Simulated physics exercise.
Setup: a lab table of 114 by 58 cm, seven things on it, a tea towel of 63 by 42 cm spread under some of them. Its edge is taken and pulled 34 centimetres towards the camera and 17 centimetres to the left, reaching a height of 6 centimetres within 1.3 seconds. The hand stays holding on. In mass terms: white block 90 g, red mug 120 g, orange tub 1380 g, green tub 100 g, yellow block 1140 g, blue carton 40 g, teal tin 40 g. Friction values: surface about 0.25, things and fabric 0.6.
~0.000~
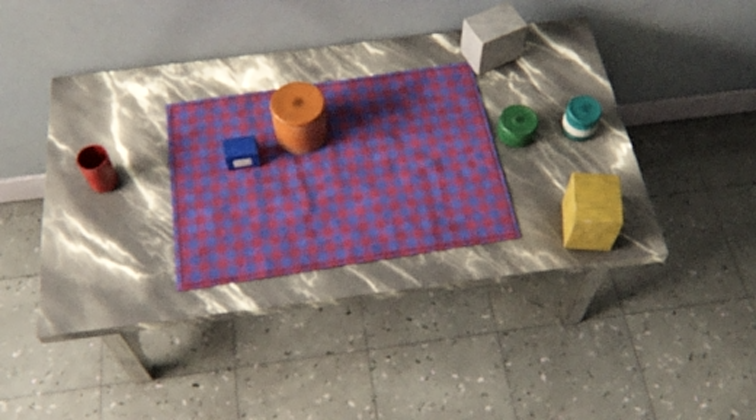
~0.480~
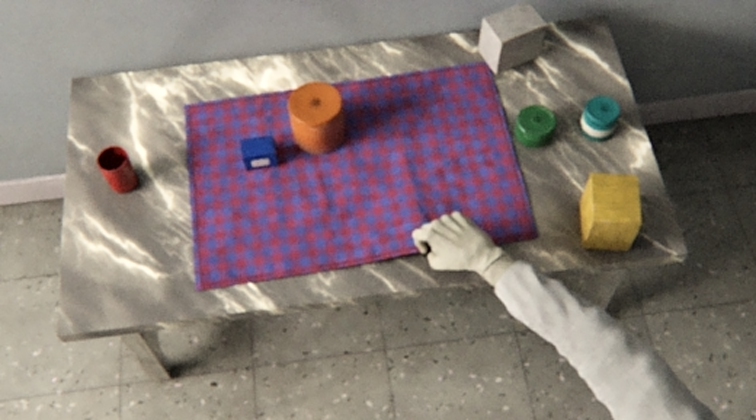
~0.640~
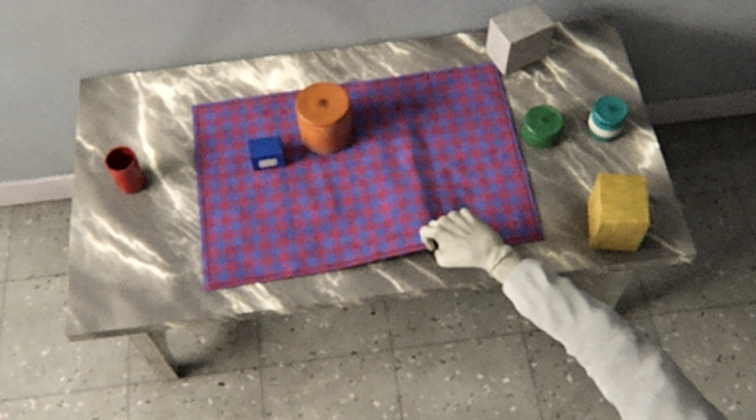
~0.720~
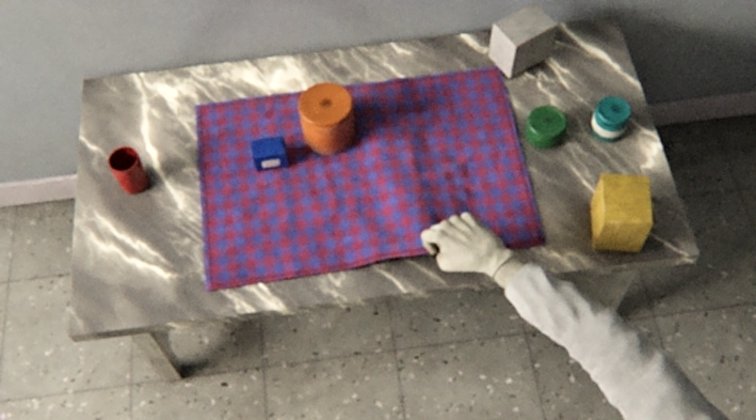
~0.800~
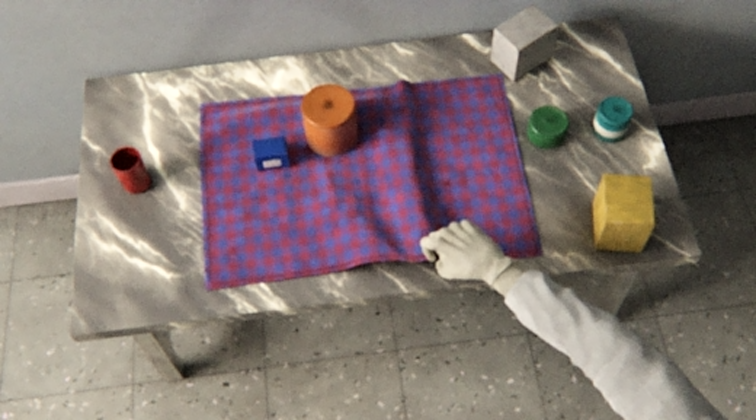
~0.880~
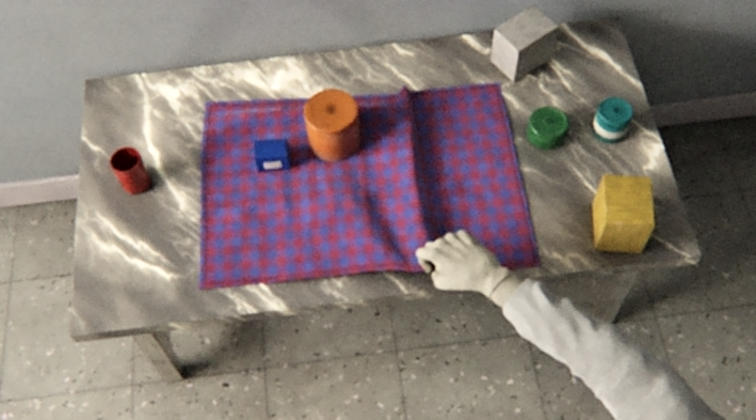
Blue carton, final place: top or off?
My guess is it is left on the surface.
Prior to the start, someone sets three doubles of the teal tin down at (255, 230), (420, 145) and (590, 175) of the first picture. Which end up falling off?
Off the top, off the top, still on top.
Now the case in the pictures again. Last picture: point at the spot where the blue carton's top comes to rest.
Resting point is at approximately (296, 261).
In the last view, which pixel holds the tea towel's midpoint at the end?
Midpoint, last view: Approx. (369, 328).
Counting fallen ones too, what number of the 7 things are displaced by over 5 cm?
So we're at 2.
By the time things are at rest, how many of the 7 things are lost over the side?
Counted result: 0.
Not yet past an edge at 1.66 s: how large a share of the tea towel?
Around 45 percent.
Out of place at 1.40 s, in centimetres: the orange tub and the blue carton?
The orange tub is about 20 cm off and the blue carton about 15 cm.
After 1.1 s, 90 % of the tea towel is still over the top; blue carton 6 cm off its start, orange tub 10 cm off its start, white block 1 cm off its start.
After 1.4 s, 65 % of the tea towel is still over the top; blue carton 14 cm off its start, orange tub 20 cm off its start, white block 1 cm off its start.
After 1.7 s, 45 % of the tea towel is still over the top; blue carton 21 cm off its start at (299, 241), orange tub 29 cm off its start at (369, 235), white block 1 cm off its start at (527, 27).
After 1.9 s, 35 % of the tea towel is still over the top; blue carton 25 cm off its start, orange tub 34 cm off its start, white block 1 cm off its start.
After 3.5 s, 35 % of the tea towel is still over the top; blue carton 25 cm off its start at (296, 261), orange tub 34 cm off its start at (367, 258).
